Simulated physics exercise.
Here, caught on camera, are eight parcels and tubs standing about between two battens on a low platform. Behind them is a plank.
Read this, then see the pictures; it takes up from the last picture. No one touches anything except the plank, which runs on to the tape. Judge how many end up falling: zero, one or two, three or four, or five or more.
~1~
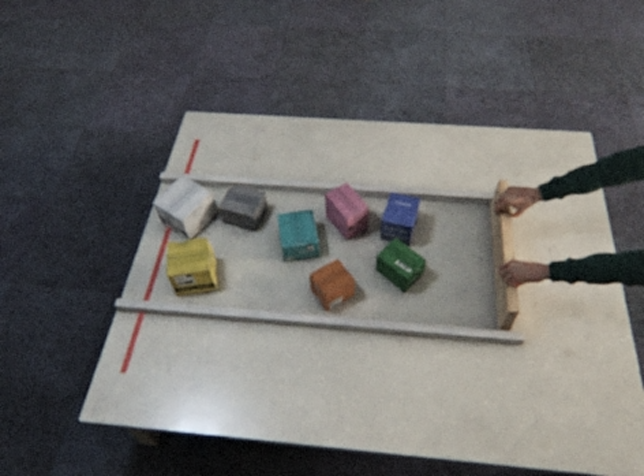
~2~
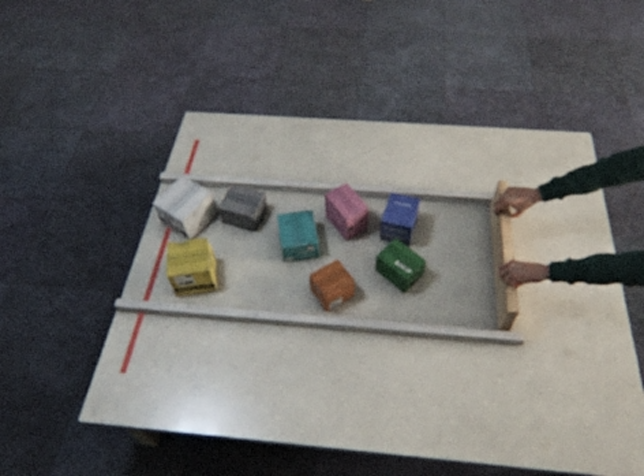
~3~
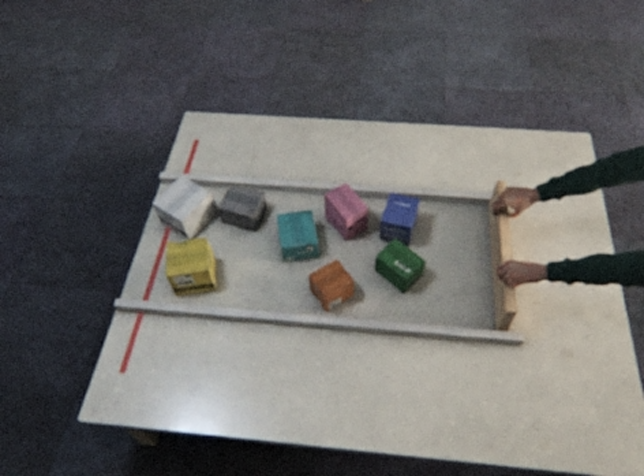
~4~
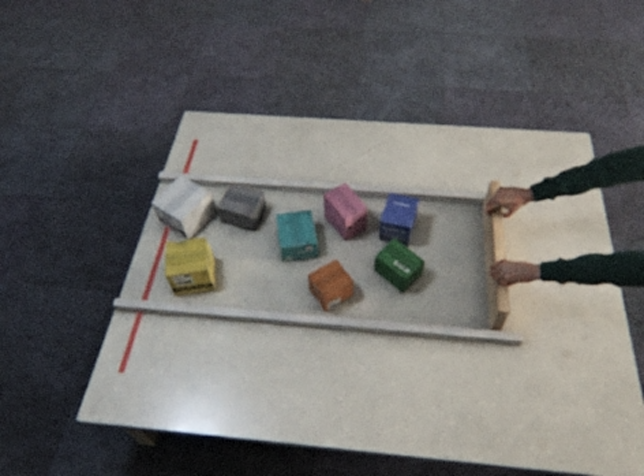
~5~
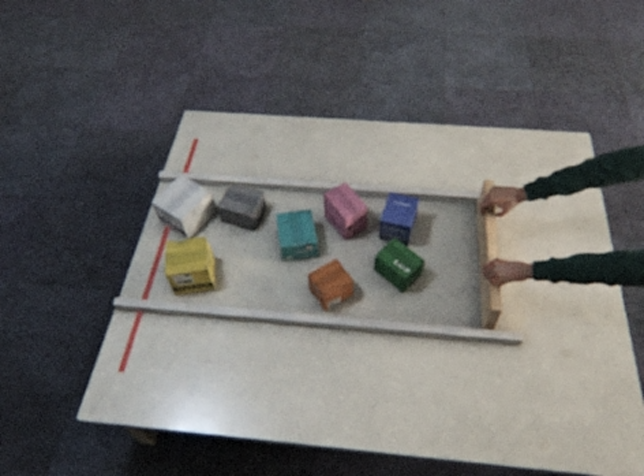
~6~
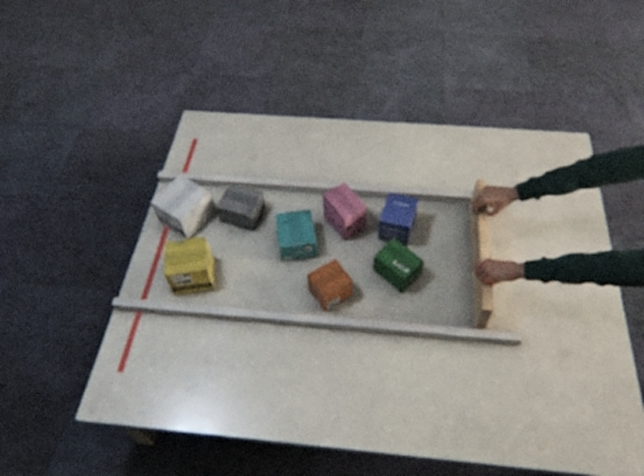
Lost: Five or more.
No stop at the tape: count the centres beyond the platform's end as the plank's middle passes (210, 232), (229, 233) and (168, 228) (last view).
Going through the three places, I get 2, 1 and 5.
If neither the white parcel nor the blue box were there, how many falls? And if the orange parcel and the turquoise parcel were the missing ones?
That makes 3 fallen, then 3 fallen in the other try.
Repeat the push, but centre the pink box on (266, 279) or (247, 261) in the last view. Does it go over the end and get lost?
Place by place, it goes over; comes down.
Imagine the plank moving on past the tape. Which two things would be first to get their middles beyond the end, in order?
That would be the white parcel, followed by the grey box.
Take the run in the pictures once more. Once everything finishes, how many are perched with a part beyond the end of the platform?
That'd be 3.
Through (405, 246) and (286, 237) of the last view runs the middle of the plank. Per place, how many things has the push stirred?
By the first moment it's 2, by the second it's 7.
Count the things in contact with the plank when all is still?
That number would be 3.
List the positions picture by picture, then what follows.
White parcel (186, 208); yellow parcel (192, 266); grey box (244, 208); plank (504, 253); tape (165, 241), in the first frame.
Yellow parcel (192, 267); orange parcel (332, 285), in the second frame.
Grey box (243, 208); pink box (346, 212), in the third frame.
White parcel (185, 208); plank (495, 253), in the fourth frame.
Yellow parcel (191, 266); turquoise parcel (297, 235), in the fifth frame.
White parcel (184, 207); yellow parcel (190, 266); grey box (242, 207); plank (481, 252); tape (163, 240), in the sixth frame.
A little later, none off yet; white parcel at rest near (184, 207); yellow parcel at rest near (190, 266); grey box at rest near (242, 207).
Next, none off yet; white parcel shifted a little near (176, 204); yellow parcel at rest near (190, 266); grey box shifted a little near (225, 200).
Later still, one off so far; white parcel dropping near (127, 255); yellow parcel shifted about its own width near (152, 266); grey box shifted well along near (159, 188).
When it is over, the number that fall off is five or more; down, pink box, turquoise parcel, grey box, yellow parcel and white parcel.
